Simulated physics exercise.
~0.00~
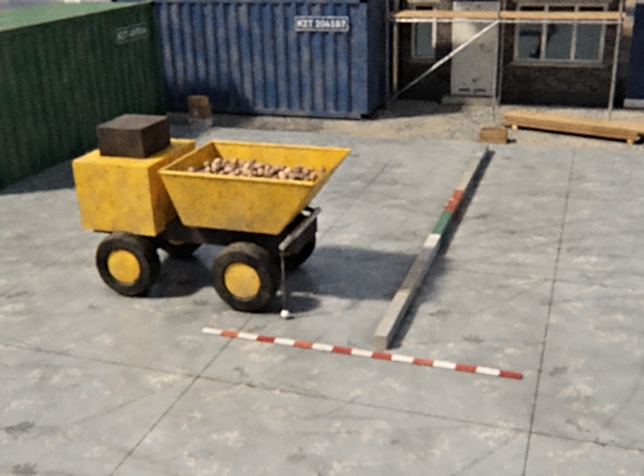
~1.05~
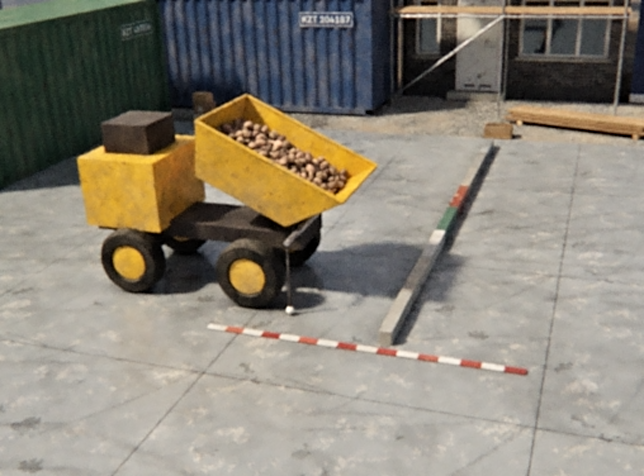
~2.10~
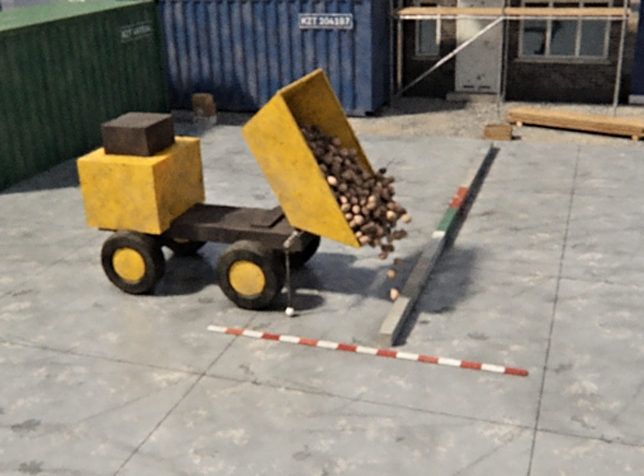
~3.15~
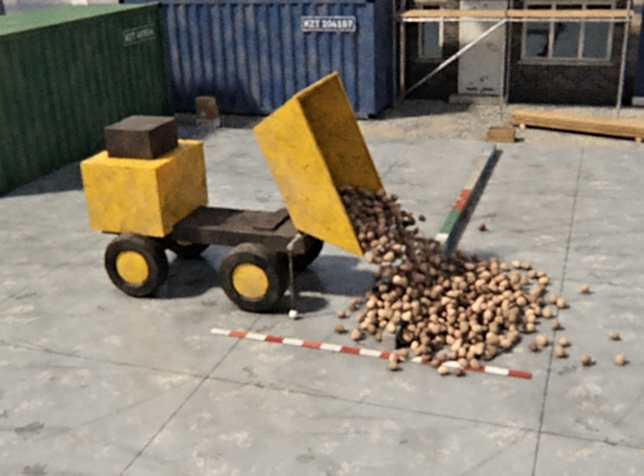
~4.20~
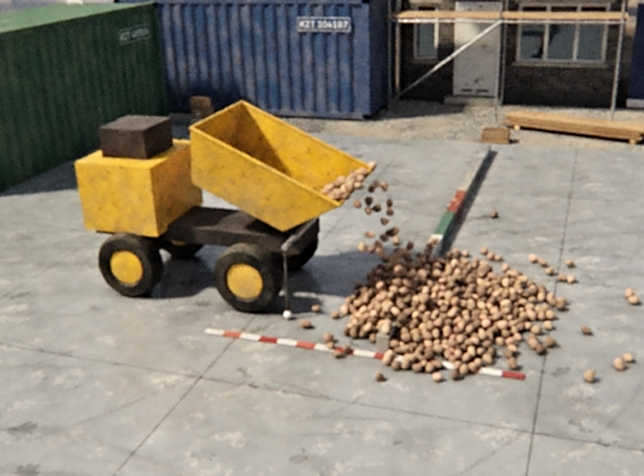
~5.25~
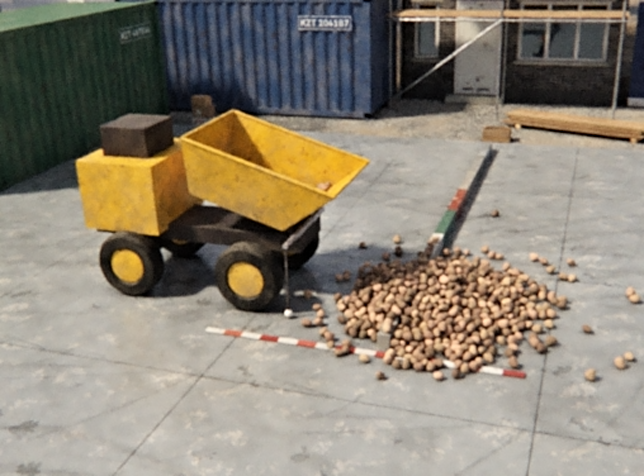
A small yellow dumper with black tyres, its skip full of brown stones, stands at the left of a grey paved yard, seen from the side and slightly above. A long grey kerb with red and green sections lies to its right, a red and white banded rod in front, and green and blue containers behind. The skip tips steeply to the right, and the stones slide out, burying the kerb's near end in a broad heap. The skip then swings partway back, dropping a few last stones. It stays slightly tilted above the scattered heap, most of it beyond the kerb.
